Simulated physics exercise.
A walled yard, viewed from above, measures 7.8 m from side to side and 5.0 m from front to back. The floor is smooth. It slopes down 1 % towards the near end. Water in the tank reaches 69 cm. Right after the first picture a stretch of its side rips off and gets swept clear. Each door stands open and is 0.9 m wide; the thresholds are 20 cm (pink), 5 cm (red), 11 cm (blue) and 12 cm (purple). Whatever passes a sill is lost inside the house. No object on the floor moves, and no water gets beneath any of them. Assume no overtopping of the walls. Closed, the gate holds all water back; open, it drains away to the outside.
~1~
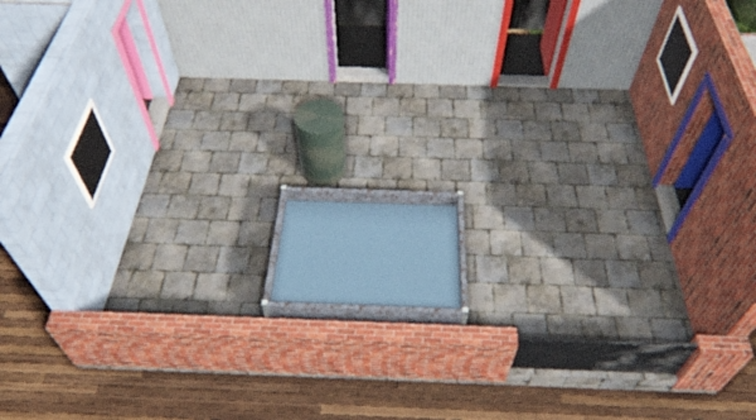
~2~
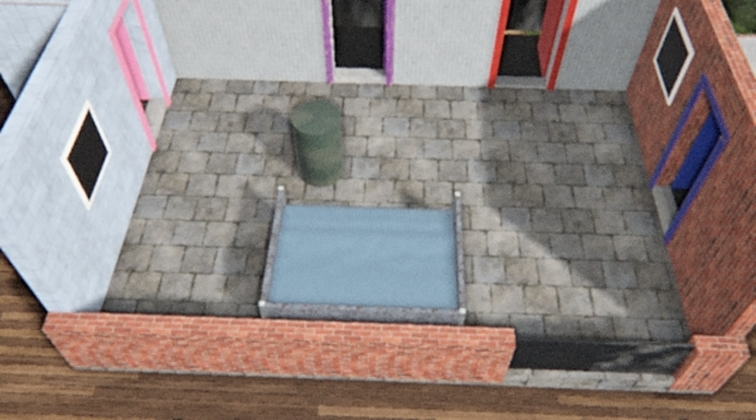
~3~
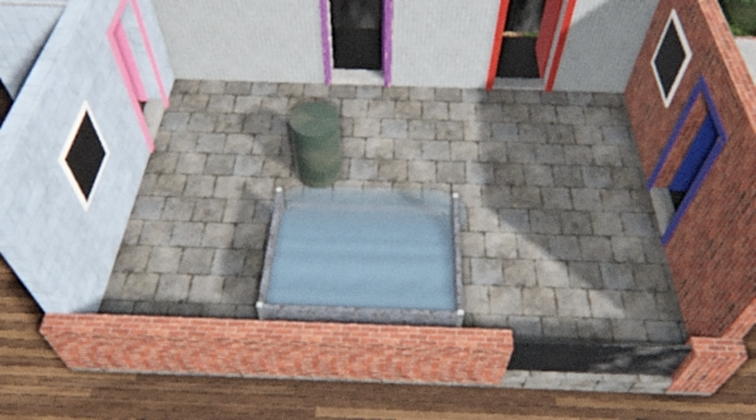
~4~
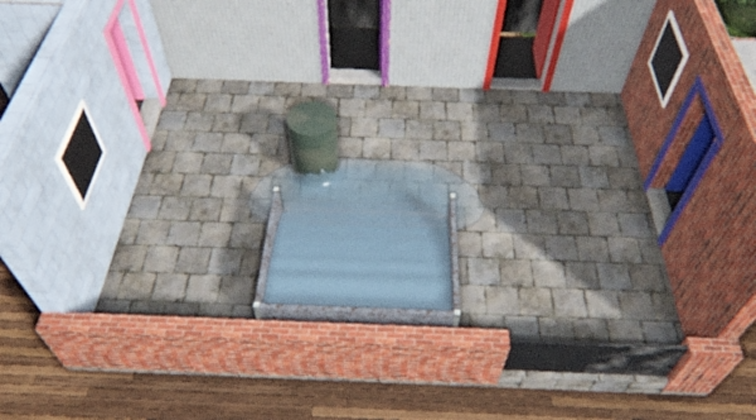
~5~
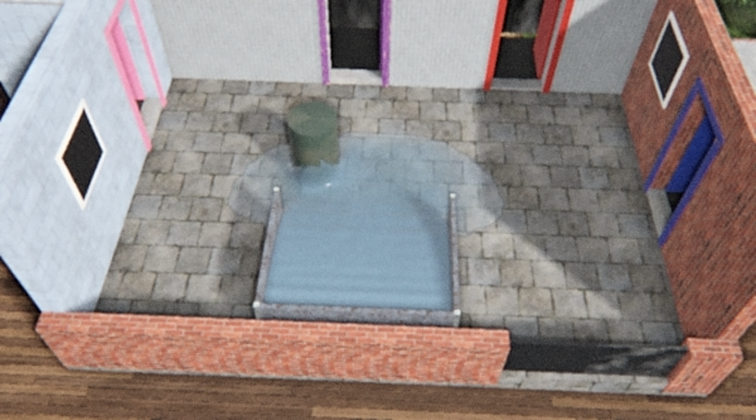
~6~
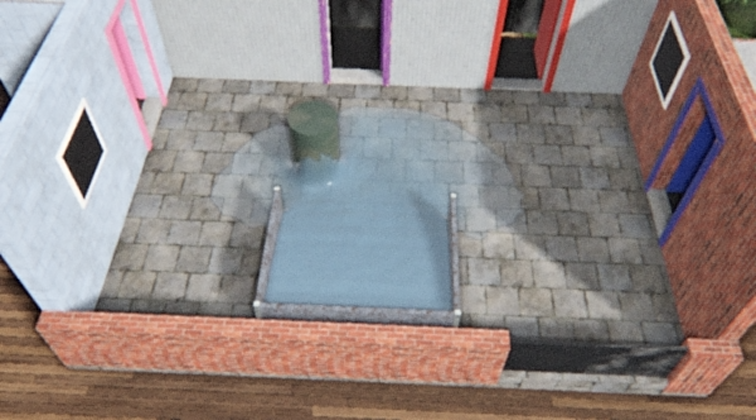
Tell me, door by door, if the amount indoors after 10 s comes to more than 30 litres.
In order: The pink door holds the inflow within the limit; the red door lets the inflow top the limit; the blue door holds the inflow within the limit; the purple door lets the inflow top the limit.
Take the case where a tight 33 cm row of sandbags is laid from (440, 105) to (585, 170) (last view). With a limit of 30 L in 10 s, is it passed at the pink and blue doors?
Note - pink: Limit held; blue: Limit held.
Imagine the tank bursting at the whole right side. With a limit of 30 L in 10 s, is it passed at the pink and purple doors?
Short answer, against that limit: Pink is fine, purple is fine.
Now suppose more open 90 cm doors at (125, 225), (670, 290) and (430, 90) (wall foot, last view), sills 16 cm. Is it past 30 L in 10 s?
Taking them in order, the first gets too little, the second too little and the third enough.
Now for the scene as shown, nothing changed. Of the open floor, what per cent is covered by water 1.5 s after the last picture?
Around 55 per cent wet.
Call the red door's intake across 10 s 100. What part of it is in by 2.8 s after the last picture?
About 70 per cent.
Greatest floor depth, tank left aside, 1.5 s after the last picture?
Max around 32 cm.
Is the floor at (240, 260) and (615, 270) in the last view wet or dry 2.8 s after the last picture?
Untouched, untouched.
Then, 0.7 s after the last picture water covers 40 % of the floor and is deepest (45 cm) near (412, 93); pink door not reached, red door not reached, blue door not reached, purple door 24 cm at the sill, 42 L in.
Then, 1.5 s after the last picture water covers 55 % of the floor and is deepest (32 cm) near (434, 94); pink door 16 cm at the sill, 0 L in, red door 16 cm at the sill, 20 L in, blue door not reached, purple door 27 cm at the sill, 115 L in.
Then, 2.8 s after the last picture water covers 65 % of the floor and is deepest (30 cm) near (615, 108); pink door 15 cm at the sill, 0 L in, red door 11 cm at the sill, 69 L in, blue door 5 cm at the sill, 0 L in, purple door 15 cm at the sill, 169 L in.
Then, 5.3 s after the last picture water covers 90 % of the floor and is deepest (18 cm) near (675, 353); pink door 9 cm at the sill, 0 L in, red door 8 cm at the sill, 89 L in, blue door 9 cm at the sill, 0 L in, purple door 5 cm at the sill, 174 L in.
Then, 9.3 s after the last picture water covers 95 % of the floor and is deepest (16 cm) near (380, 353); pink door 4 cm at the sill, 0 L in, red door 4 cm at the sill, 100 L in, blue door 5 cm at the sill, 0 L in, purple door 5 cm at the sill, 174 L in.
